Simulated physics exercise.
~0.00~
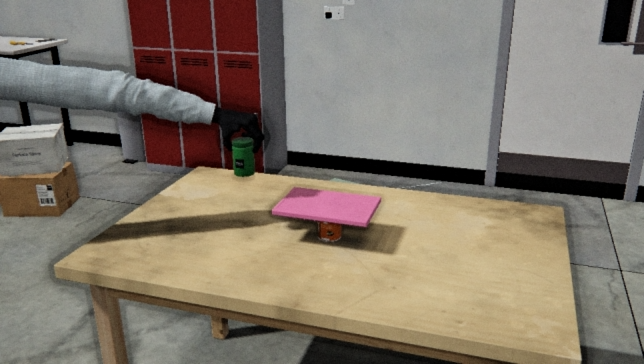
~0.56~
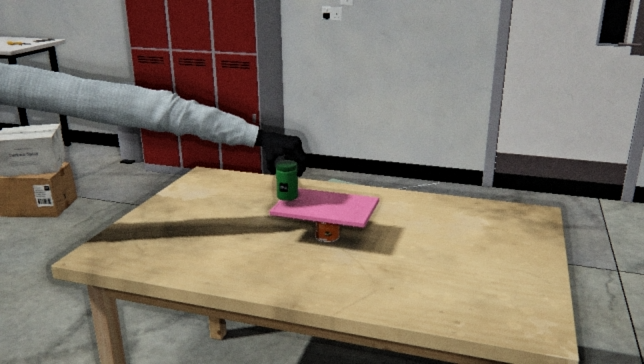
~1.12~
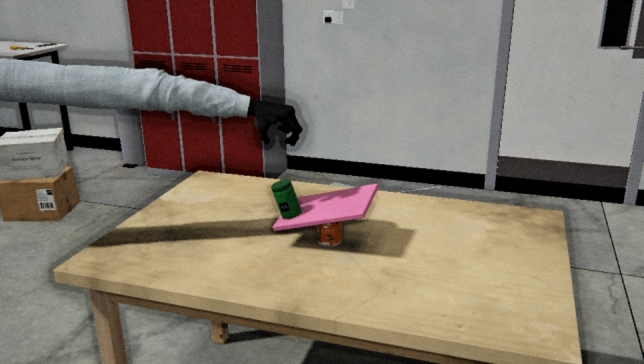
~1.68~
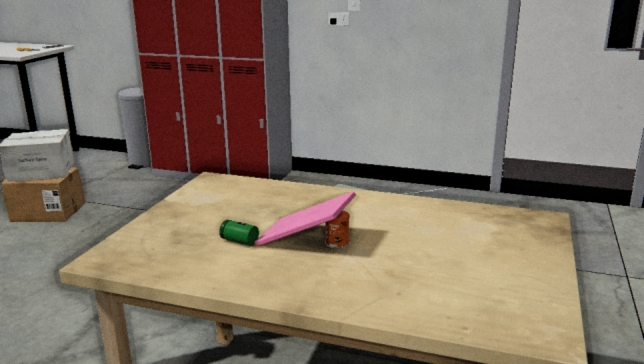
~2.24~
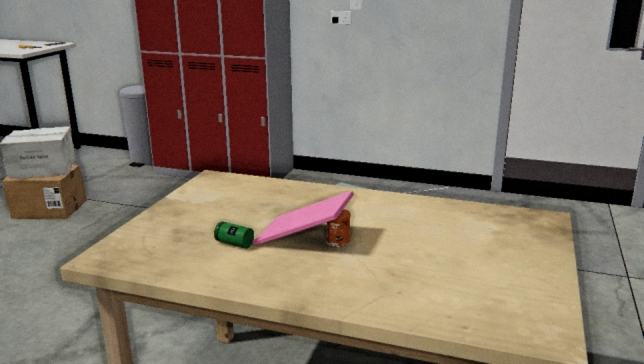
In a room with red lockers and cardboard boxes along the back, a slightly swaying camera looks down on a wooden table. A pink board lies balanced on a small orange tin at the centre, while a black-gloved hand reaches in from the left holding a green can. The hand carries the can right and sets it upright on the board's left end. As the hand lets go and draws back, the board tilts down to the left and the can leans. The can ends on its side on the table, left of the board, which rests slanted against the still-standing tin.
